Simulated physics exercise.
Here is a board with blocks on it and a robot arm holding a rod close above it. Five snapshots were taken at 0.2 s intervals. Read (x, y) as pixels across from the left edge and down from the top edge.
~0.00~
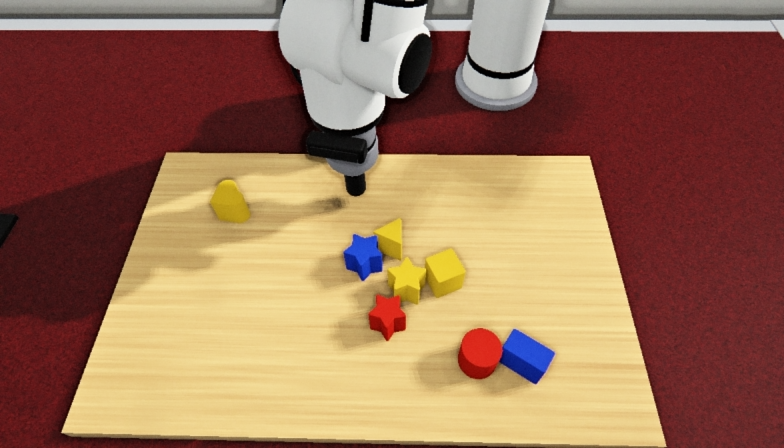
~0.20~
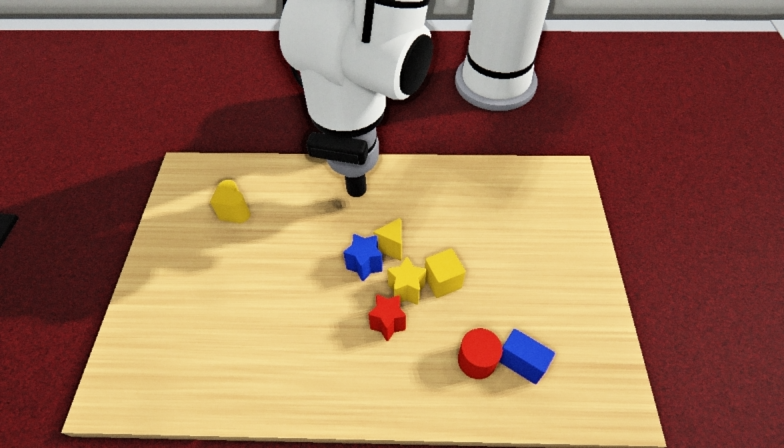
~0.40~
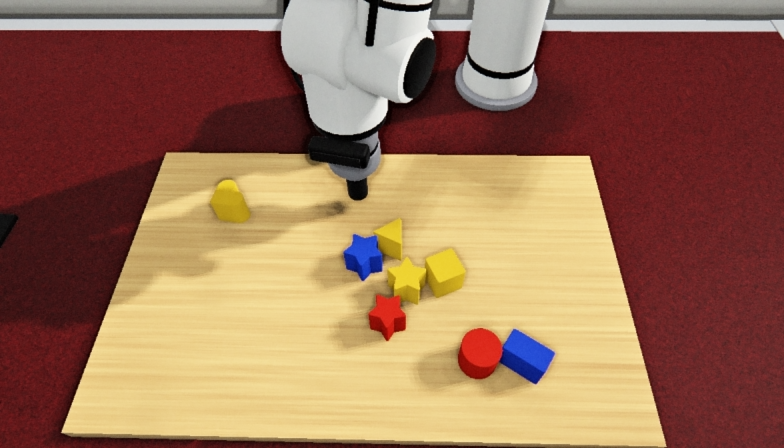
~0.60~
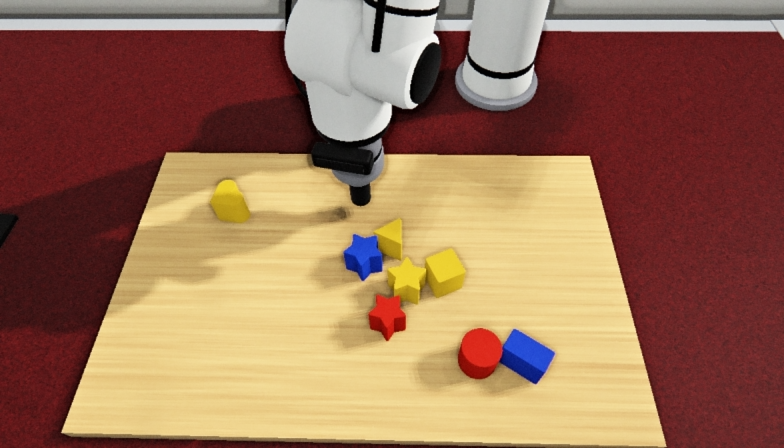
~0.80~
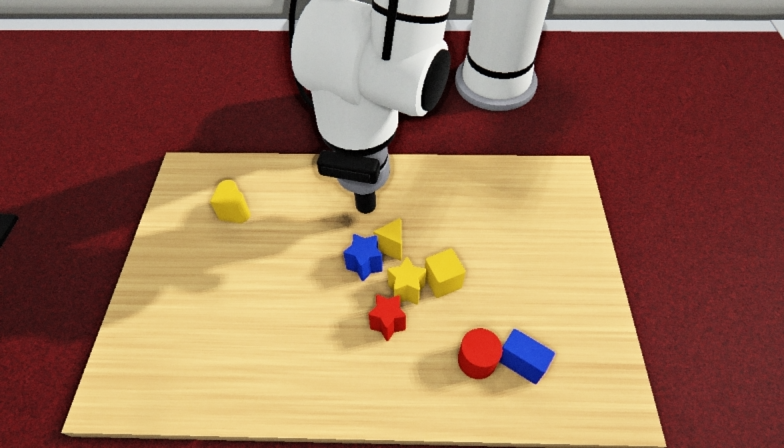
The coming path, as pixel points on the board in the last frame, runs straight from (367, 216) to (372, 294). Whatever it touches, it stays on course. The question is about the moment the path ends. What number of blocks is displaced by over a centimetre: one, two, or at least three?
Answer: 2.
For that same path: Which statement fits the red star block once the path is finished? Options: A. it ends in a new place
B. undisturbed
I choose A.
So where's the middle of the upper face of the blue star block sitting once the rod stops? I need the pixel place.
The blue star block ends near (359, 299).
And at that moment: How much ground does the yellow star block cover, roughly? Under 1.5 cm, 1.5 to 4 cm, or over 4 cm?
Travels under 1.5 cm.
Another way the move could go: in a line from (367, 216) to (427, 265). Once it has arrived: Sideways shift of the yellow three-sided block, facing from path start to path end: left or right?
The shift is rightward.
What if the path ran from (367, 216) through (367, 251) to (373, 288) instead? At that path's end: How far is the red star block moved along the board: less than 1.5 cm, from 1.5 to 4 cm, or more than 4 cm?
The displacement of the red star block is below 1.5 cm.
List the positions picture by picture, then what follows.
Lower end of the rod (356, 190), tops of blocks, blue star block (363, 248), red star block (387, 309), yellow three-sided block (392, 231), yellow star block (407, 274), in the first frame.
Rod (357, 191), blocks as before, in the second frame.
Rod (358, 194), blocks as before, in the third frame.
Rod (361, 199), blocks as before, in the fourth frame.
Rod (366, 207), blue star block (363, 248), red star block (387, 309), yellow three-sided block (392, 231), yellow star block (407, 274), in the fifth frame.
What follows on the original path. One third of the way, rod (367, 231); nothing pushed yet.
Two thirds of the way, rod (369, 258); blue star block (362, 271); yellow three-sided block (395, 234), turned 30° anticlockwise.
At the end, rod (371, 285); blue star block (359, 299), turned 20° clockwise; red star block (389, 320), turned 40° anticlockwise; yellow three-sided block (395, 234), turned 30° anticlockwise; yellow star block not moved.
